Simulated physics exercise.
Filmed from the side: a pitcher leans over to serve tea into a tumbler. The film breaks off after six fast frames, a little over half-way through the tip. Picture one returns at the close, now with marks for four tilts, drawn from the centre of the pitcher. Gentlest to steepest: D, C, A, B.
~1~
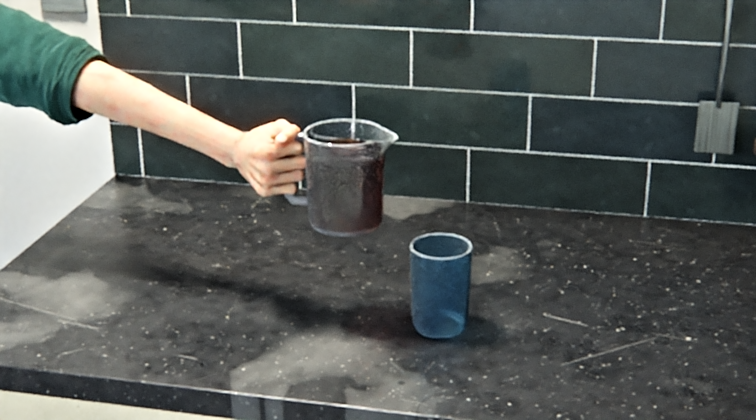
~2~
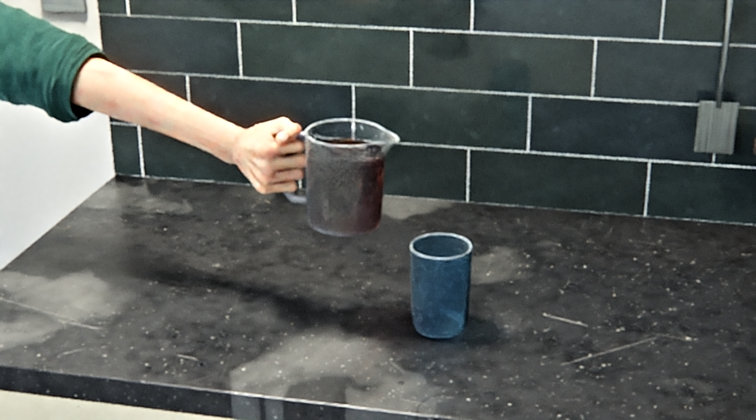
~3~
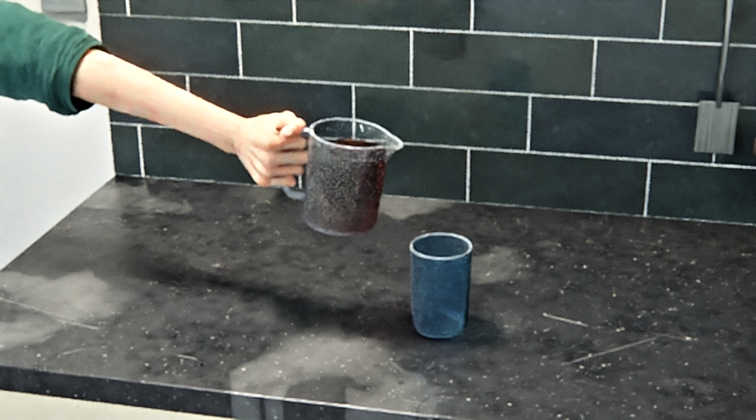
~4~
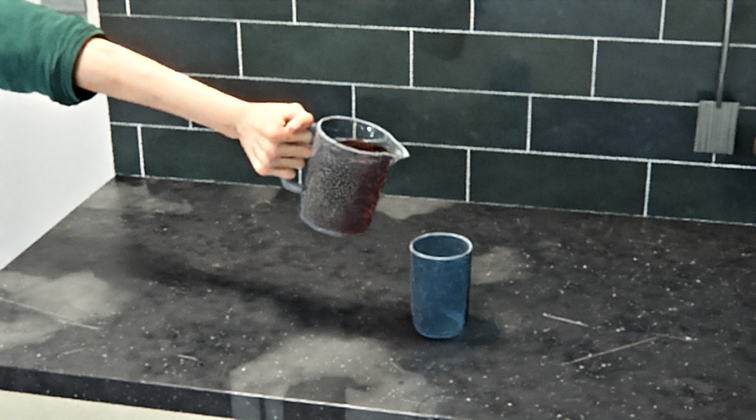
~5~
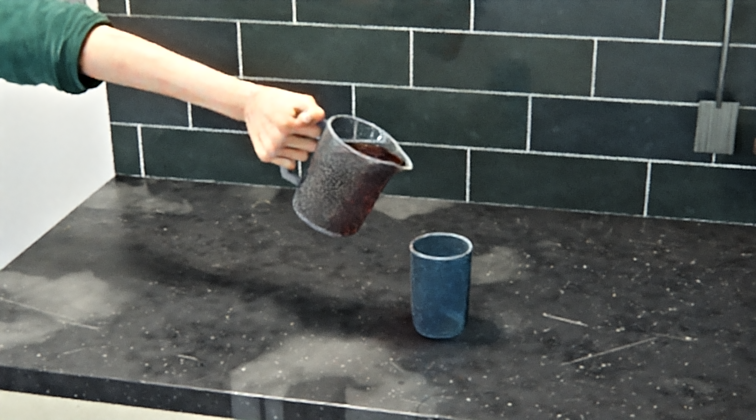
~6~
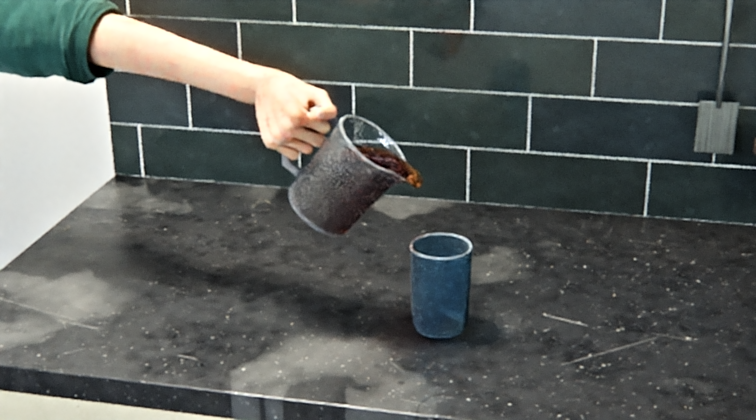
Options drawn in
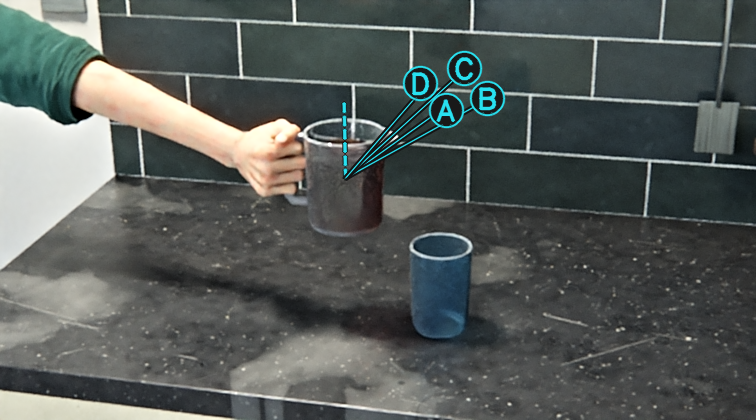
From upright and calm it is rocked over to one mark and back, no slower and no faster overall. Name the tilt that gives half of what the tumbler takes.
B is best.
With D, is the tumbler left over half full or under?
Under half.
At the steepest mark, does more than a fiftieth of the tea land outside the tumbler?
No, it does not.
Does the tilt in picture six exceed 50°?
No.
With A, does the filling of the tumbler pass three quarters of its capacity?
No.
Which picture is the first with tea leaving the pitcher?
In picture 6.
In cyan, A at (429, 117); B at (473, 107); C at (452, 80); D at (413, 100).
For line A, the tumbler ends with about 36 % of what it can hold.
For line B, the tumbler ends with about 50 % of what it can hold.
For line C, the tumbler ends with about 26 % of what it can hold.
For line D, the tumbler ends with about 17 % of what it can hold.
